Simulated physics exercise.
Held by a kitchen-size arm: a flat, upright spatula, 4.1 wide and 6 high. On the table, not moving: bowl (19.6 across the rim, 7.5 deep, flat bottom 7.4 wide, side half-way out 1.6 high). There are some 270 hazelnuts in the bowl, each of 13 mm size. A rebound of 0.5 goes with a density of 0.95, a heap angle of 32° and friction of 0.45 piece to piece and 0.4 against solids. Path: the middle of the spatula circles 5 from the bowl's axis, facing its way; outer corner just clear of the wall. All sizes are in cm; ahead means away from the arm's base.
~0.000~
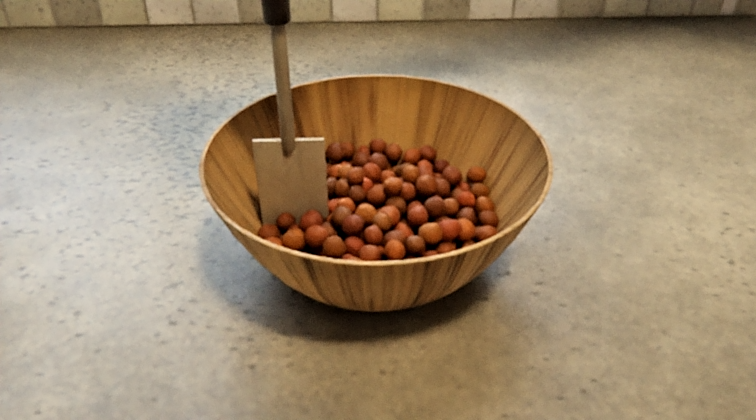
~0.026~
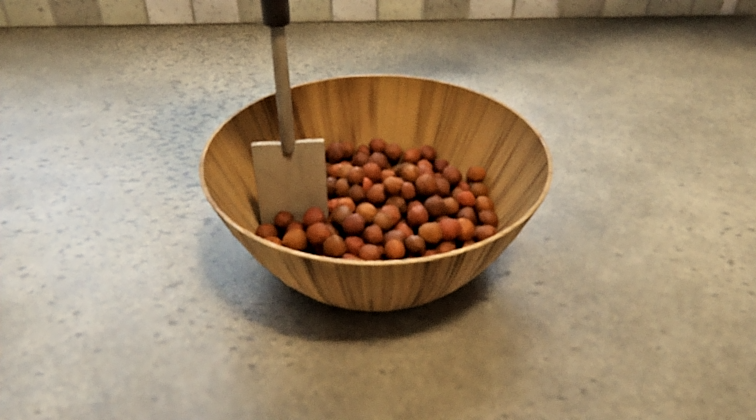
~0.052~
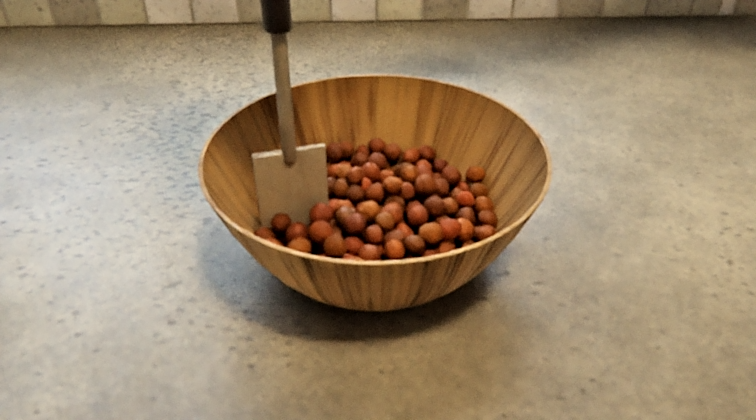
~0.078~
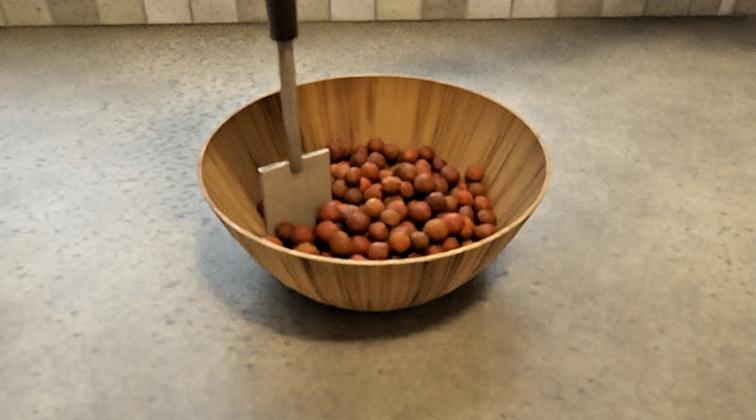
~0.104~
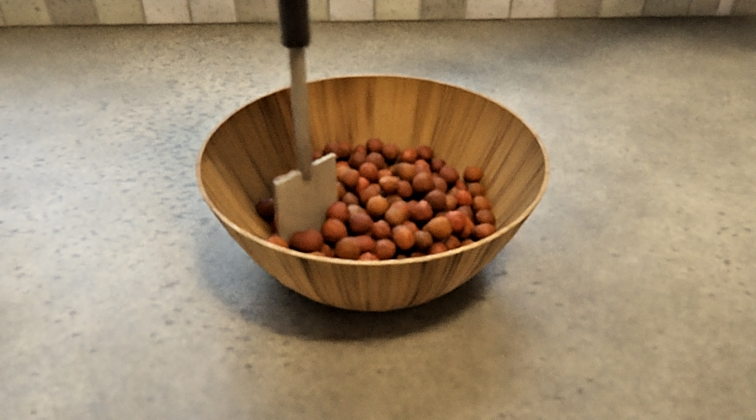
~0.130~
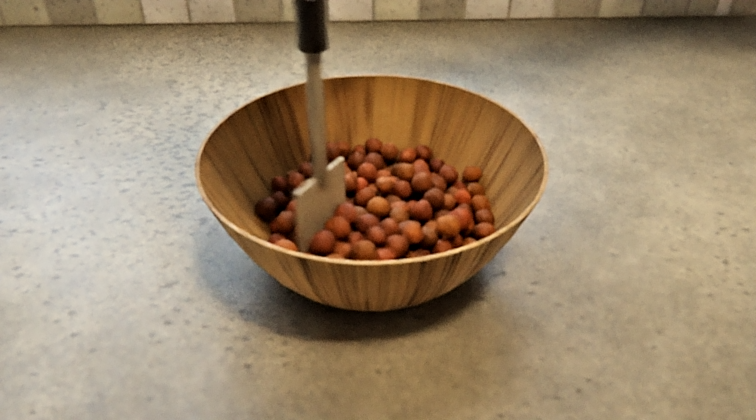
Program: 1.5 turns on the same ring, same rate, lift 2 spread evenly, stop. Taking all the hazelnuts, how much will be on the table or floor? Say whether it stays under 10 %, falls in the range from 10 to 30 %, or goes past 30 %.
The share stays under 10 %.
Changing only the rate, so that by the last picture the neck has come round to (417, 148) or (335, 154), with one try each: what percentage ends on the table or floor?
It comes to close to 30 per cent and close to 5 per cent.
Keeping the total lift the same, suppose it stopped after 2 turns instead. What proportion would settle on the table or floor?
Then some 5 per cent.
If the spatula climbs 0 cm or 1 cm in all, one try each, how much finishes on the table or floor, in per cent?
Close to 10 percent and close to 5 percent.
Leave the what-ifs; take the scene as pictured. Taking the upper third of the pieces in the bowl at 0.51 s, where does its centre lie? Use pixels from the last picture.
Look near (370, 137) for its middle.
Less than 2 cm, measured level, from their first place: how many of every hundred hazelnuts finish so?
I'd say something near 30 percent.
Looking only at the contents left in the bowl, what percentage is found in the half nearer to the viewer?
Roughly 50 percent of it.
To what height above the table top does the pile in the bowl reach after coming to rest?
Measured height: Some 6.0 cm.
After 0.51 s, 245° round, highest piece 9 above the table; 267 in the bowl, 2 on the table or floor, 2 in flight or on the tool.
After 0.88 s, 75° round, highest piece 8 above the table; 260 in the bowl, 9 on the table or floor, 2 in flight or on the tool.
After 1.27 s, 180° round, highest piece 6 above the table; 260 in the bowl, 11 on the table or floor.
After 1.97 s, 180° round, highest piece 6 above the table; 260 in the bowl, 11 on the table or floor.
In the end, 260 in the bowl, 11 on the table or floor. That is 4 % on the table or floor.
